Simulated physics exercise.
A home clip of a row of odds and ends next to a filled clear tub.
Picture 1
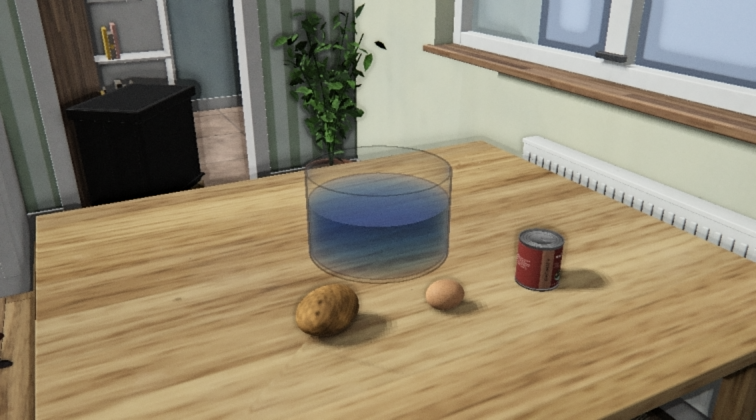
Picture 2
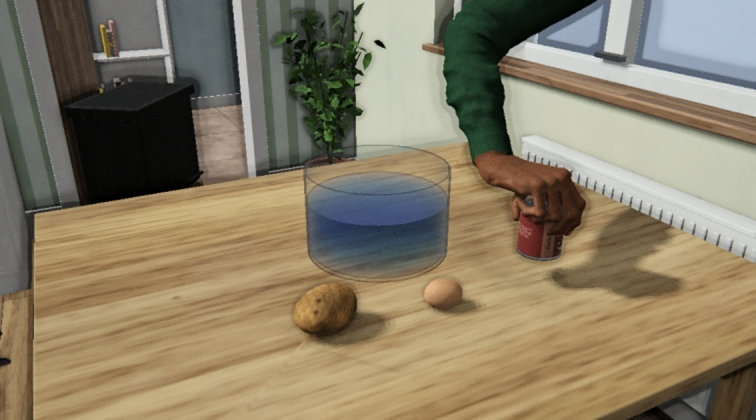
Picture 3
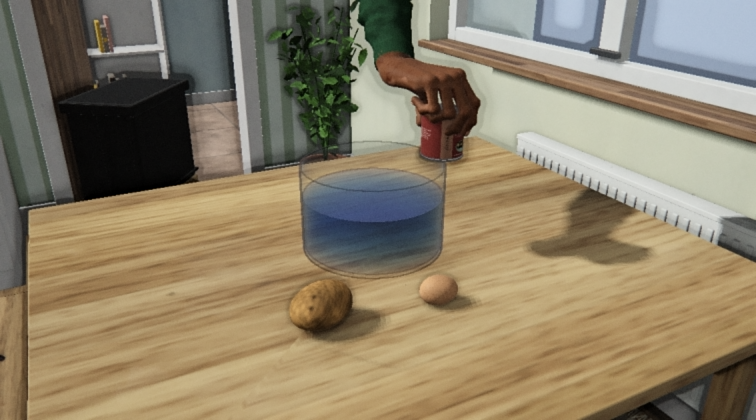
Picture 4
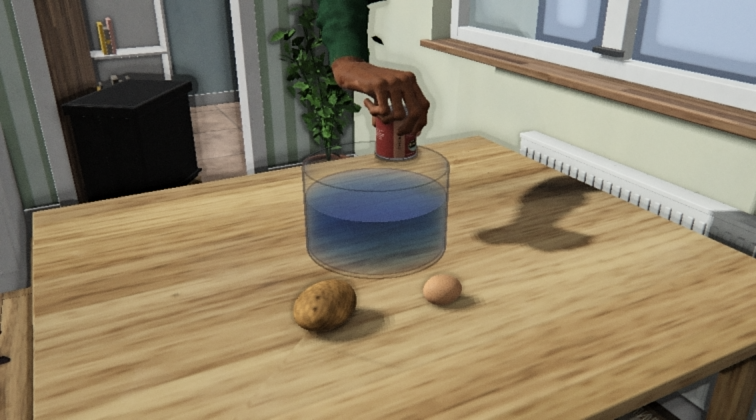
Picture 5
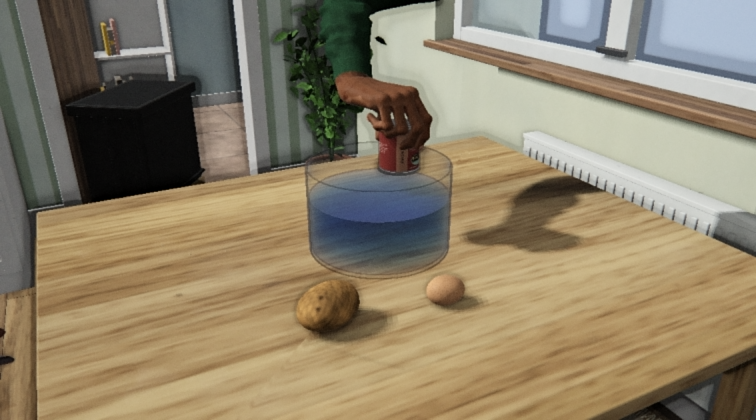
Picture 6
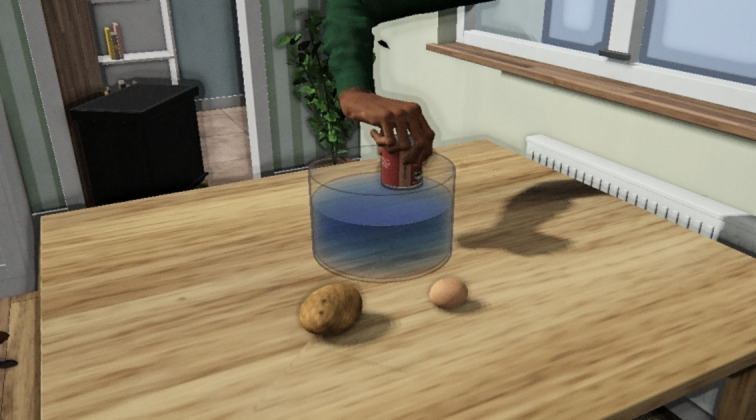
Red tin of food being picked up by a hand, carried left past an egg and potato, and lowered inside a clear tub of blue water.
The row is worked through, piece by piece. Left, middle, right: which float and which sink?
From the left: It ends on the bottom, it ends on the bottom, it ends on the bottom.
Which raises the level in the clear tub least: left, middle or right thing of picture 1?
It is the middle thing.
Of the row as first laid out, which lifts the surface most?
That is the right object.
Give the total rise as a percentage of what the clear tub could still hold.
I make it 24 per cent.
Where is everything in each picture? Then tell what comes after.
The row from the left; potato (328, 310); egg (445, 295); tin of food (539, 260), in the first frame.
A hand picks up the tin of food; tin of food (541, 228); egg (444, 294), in the second frame.
It is carried over; tin of food (443, 132); potato (322, 305), in the third frame.
It is above the clear tub; tin of food (396, 132); egg (443, 290), in the fourth frame.
It comes down; tin of food (399, 146); potato (329, 306), in the fifth frame.
It is just over the surface; potato (332, 309); egg (449, 294); tin of food (402, 161), in the sixth frame.
A moment on, the tin of food drops to the bottom.
Further on, the egg drops to the bottom.
When it is over, the potato drops to the bottom; afloat, none of them.
